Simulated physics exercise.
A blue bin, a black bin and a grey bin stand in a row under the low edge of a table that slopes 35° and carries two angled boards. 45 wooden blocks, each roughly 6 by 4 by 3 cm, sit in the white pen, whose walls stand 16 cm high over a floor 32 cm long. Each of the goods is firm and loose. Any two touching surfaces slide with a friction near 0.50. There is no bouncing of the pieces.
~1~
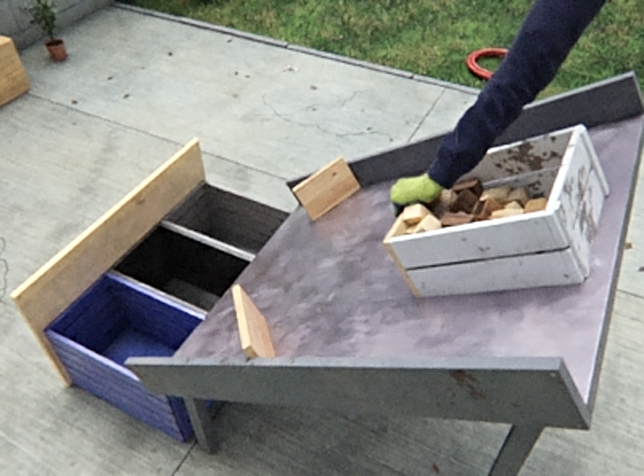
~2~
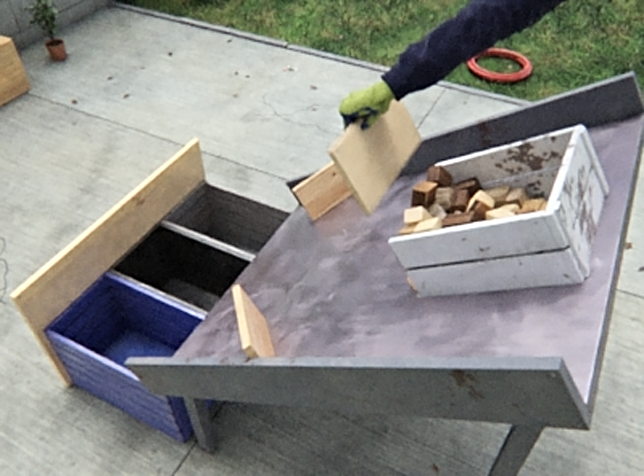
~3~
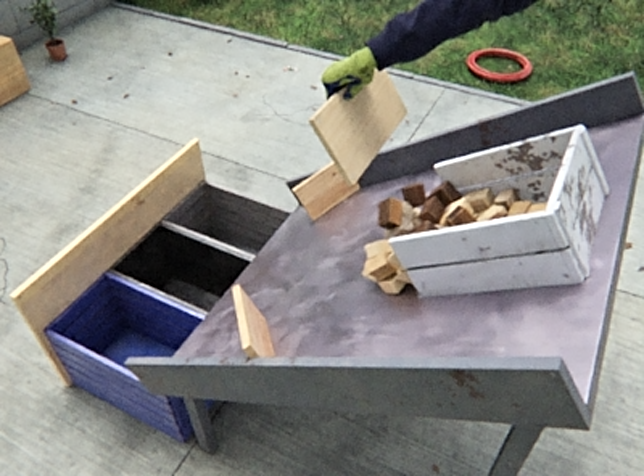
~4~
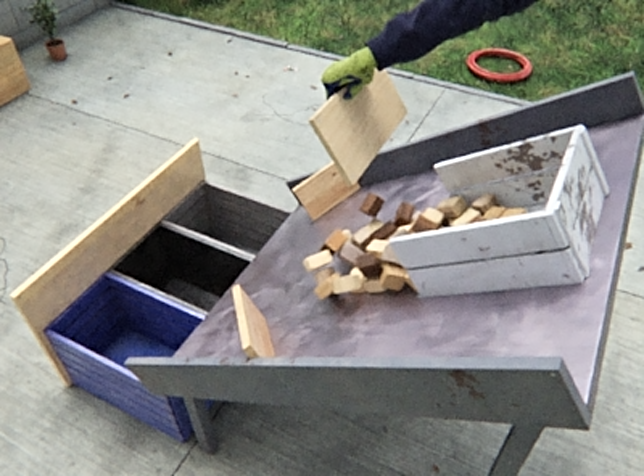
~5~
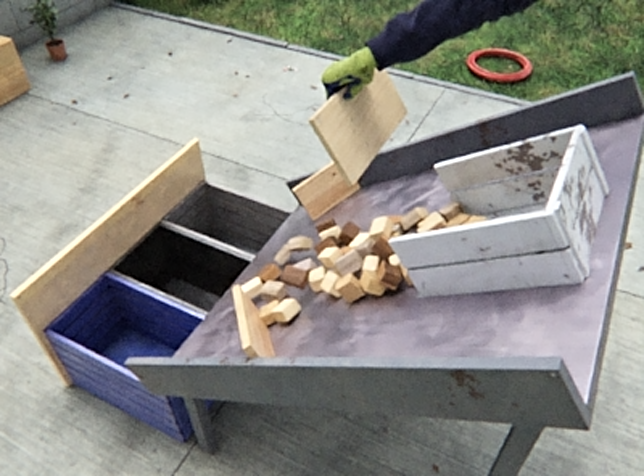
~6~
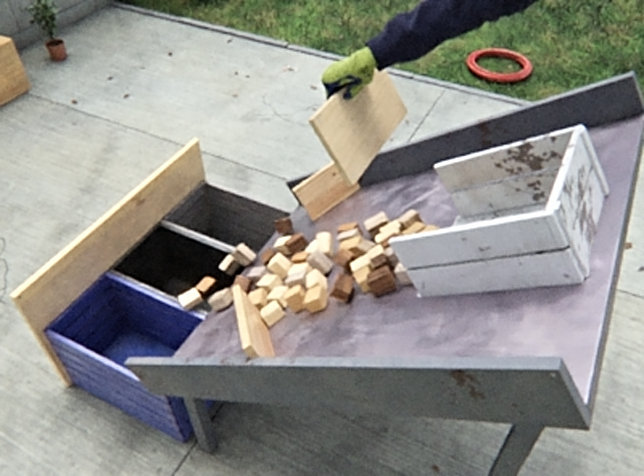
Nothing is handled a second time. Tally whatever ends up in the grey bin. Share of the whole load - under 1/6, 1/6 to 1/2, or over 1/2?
The count there is beneath one sixth of the load.
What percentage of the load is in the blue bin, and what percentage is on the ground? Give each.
Approx. 5 % / 0 %.
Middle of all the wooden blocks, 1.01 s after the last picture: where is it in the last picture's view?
Around (185, 305).
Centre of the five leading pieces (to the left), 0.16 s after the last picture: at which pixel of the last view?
Pixel (193, 282), give or take.
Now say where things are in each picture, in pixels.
In the first picture (each is followed by its nearest rim corner in this view), white pen, (545, 213); grey bin, (266, 262); none out.
White pen, (545, 213), in the second picture.
White pen, (545, 213); 14 out, the lowest block at (377, 268), in the third picture.
White pen, (545, 213); 27 out, the lowest block at (344, 242), in the fourth picture.
White pen, (545, 213); 37 out, the lowest block at (253, 289), in the fifth picture.
White pen, (545, 213); grey bin, (266, 262); 45 out, the lowest block at (206, 289), in the sixth picture.
Then, 0.16 s after the last picture, 7 in the black bin, 1 in the grey bin, 32 on the slope and 5 in the air.
Then, 0.36 s after the last picture, 19 in the black bin, 1 in the grey bin, 20 on the slope and 5 in the air.
Then, 0.65 s after the last picture, 1 in the blue bin, 39 in the black bin, 2 in the grey bin, 1 on the slope and 2 in the air.
When it is over (1.01 s after the last picture), 2 in the blue bin, 40 in the black bin and 3 in the grey bin. Asked share, 3 of 45, 7 per cent.
